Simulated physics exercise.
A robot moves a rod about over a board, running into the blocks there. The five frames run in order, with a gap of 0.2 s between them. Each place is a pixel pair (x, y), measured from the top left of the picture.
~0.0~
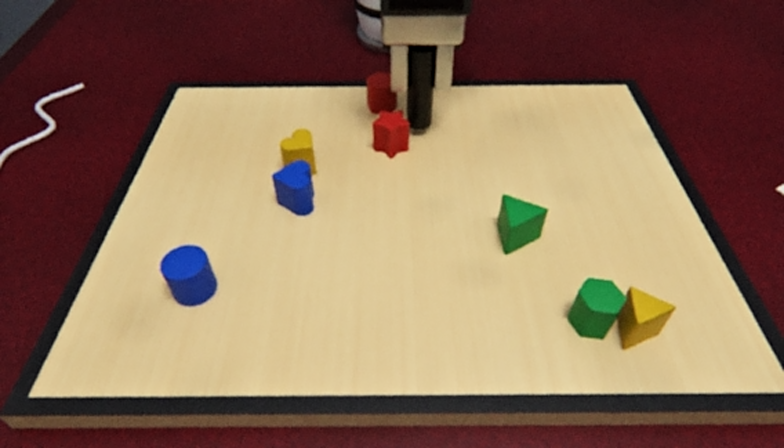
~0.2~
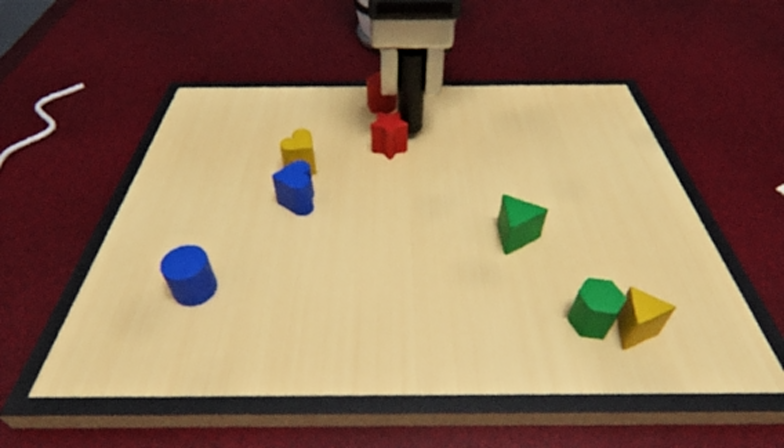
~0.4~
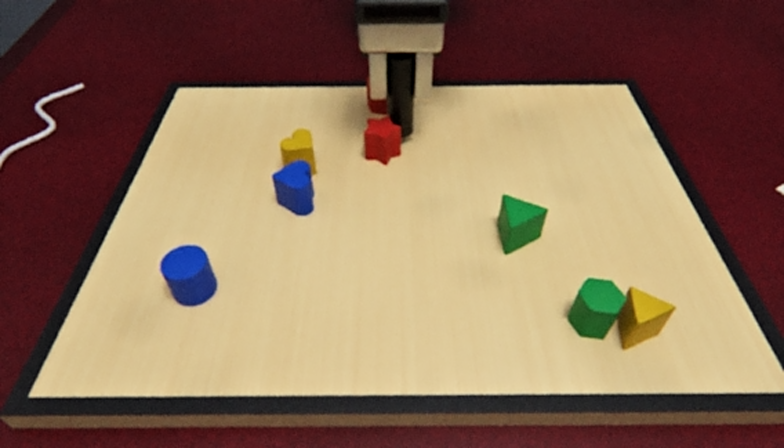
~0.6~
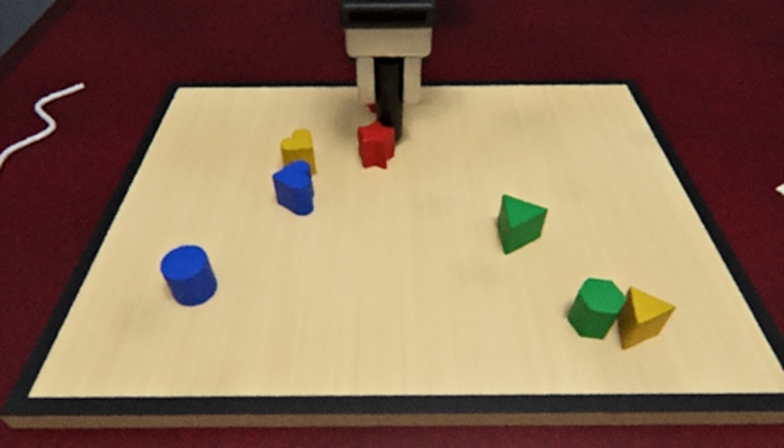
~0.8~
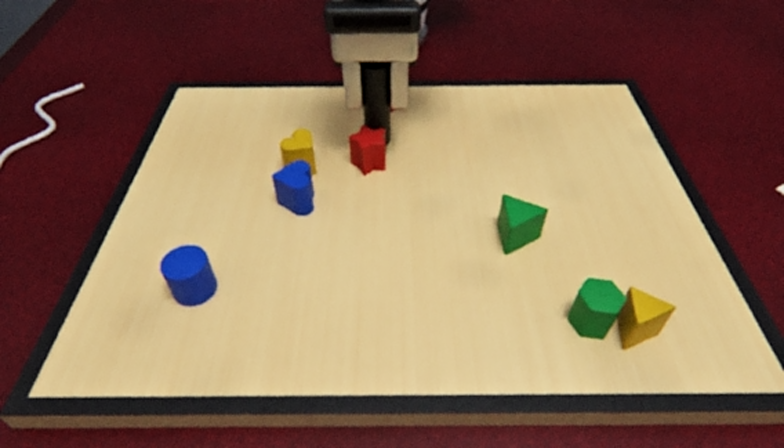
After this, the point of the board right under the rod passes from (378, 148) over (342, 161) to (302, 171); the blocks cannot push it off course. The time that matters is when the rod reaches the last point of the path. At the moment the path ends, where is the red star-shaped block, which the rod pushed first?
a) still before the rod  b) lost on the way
Answer: B.
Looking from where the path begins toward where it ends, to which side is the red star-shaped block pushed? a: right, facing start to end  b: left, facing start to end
b
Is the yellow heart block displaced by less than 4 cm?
Yes - that is the case.
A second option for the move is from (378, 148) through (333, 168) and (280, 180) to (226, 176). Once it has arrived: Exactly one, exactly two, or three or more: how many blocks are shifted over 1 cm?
By the end of the path, two blocks have moved more than about a centimetre.
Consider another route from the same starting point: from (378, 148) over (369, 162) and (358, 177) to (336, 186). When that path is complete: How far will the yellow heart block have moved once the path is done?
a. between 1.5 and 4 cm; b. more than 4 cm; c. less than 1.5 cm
The one that fits is c, less than 1.5 cm.
The first path, step by step. Halfway along, rod (340, 154); red star-shaped block (355, 148), turned 50° anticlockwise.
At the end, rod (301, 163); blue heart block still; yellow heart block (269, 144), turned 10° clockwise; red star-shaped block (354, 148), turned 55° anticlockwise.
